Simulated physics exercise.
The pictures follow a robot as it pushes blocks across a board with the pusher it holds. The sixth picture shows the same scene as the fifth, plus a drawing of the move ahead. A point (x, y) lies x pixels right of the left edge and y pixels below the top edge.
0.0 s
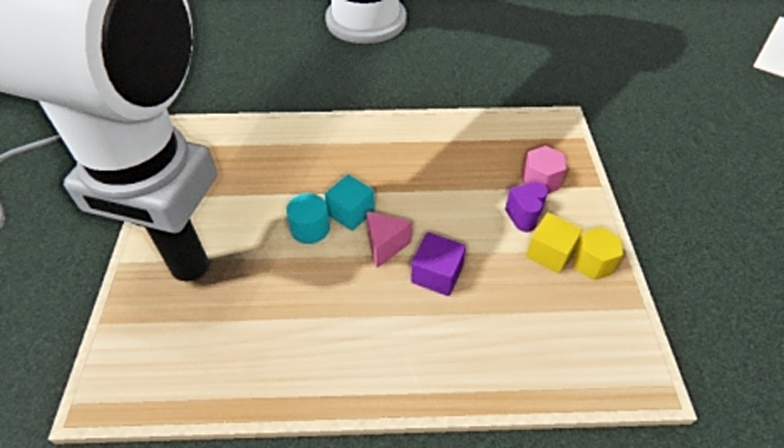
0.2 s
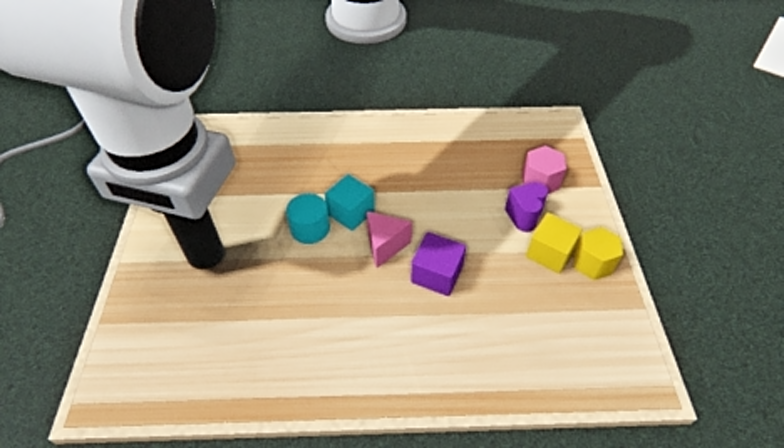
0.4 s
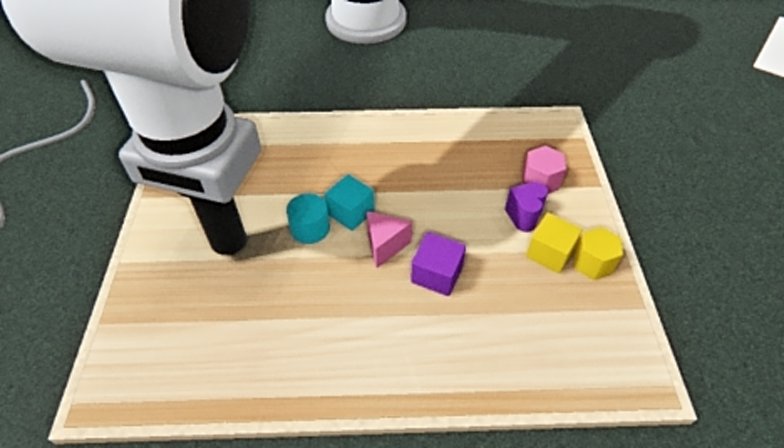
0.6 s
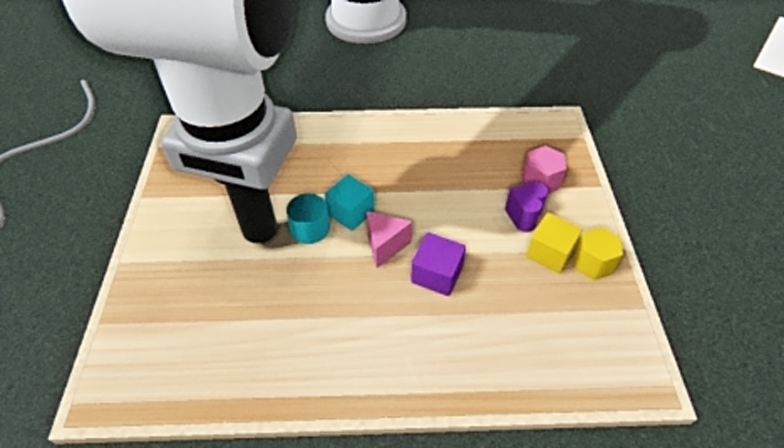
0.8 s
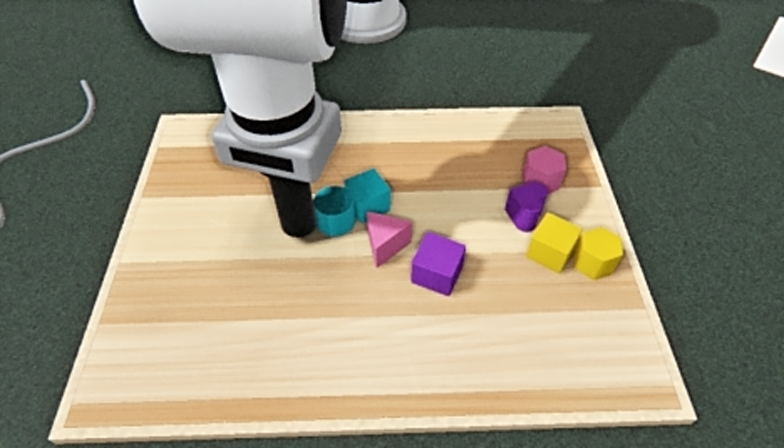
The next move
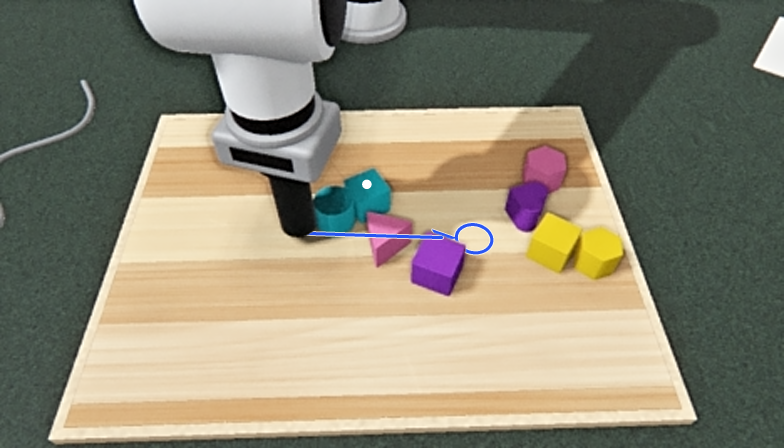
A white robot arm slid its black pusher rightward across a wooden board and nudged a turquoise cylinder and the turquoise block beside it to the right, while the pink, purple and yellow blocks stayed put.
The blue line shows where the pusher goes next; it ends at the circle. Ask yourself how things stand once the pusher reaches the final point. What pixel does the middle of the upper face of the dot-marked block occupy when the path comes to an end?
It comes to (405, 159).
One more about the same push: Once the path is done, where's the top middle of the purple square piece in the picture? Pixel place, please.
Top centre: (467, 270).
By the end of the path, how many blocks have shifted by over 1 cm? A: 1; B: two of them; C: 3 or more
C
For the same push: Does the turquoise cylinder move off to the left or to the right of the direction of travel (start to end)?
Sideways, to the left.
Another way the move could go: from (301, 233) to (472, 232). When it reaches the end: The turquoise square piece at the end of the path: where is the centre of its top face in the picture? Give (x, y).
Somewhere near (410, 156).
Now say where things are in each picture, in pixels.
The first picture shows pusher tip at (190, 266); block tops, turquoise cylinder at (306, 208); turquoise square piece at (349, 191); pink triangular block at (385, 226); purple square piece at (439, 253).
The second picture shows pusher at (206, 255); blocks unchanged.
The third picture shows pusher at (229, 241); blocks unchanged.
The fourth picture shows pusher at (260, 230); blocks unchanged.
The fifth picture shows pusher at (299, 224); turquoise cylinder at (333, 200); turquoise square piece at (367, 184); pink triangular block at (385, 226); purple square piece at (439, 253).
Path on the board, straight from (301, 233) to (474, 238); the dot is on the turquoise square piece.
What follows on the original path. One third of the way, pusher at (359, 226); turquoise cylinder at (384, 192); turquoise square piece at (400, 166), turned 25° anticlockwise; pink triangular block at (390, 228), turned 15° clockwise.
Two thirds of the way, pusher at (417, 228); turquoise cylinder at (421, 187); turquoise square piece at (405, 159), turned 55° anticlockwise; pink triangular block at (444, 234), turned 50° clockwise; purple square piece at (464, 268), turned 55° clockwise.
At the end, pusher at (476, 229); turquoise cylinder at (423, 187); turquoise square piece at (405, 159), turned 55° anticlockwise; pink triangular block at (494, 243), turned 85° clockwise; purple square piece at (467, 270), turned 65° clockwise.
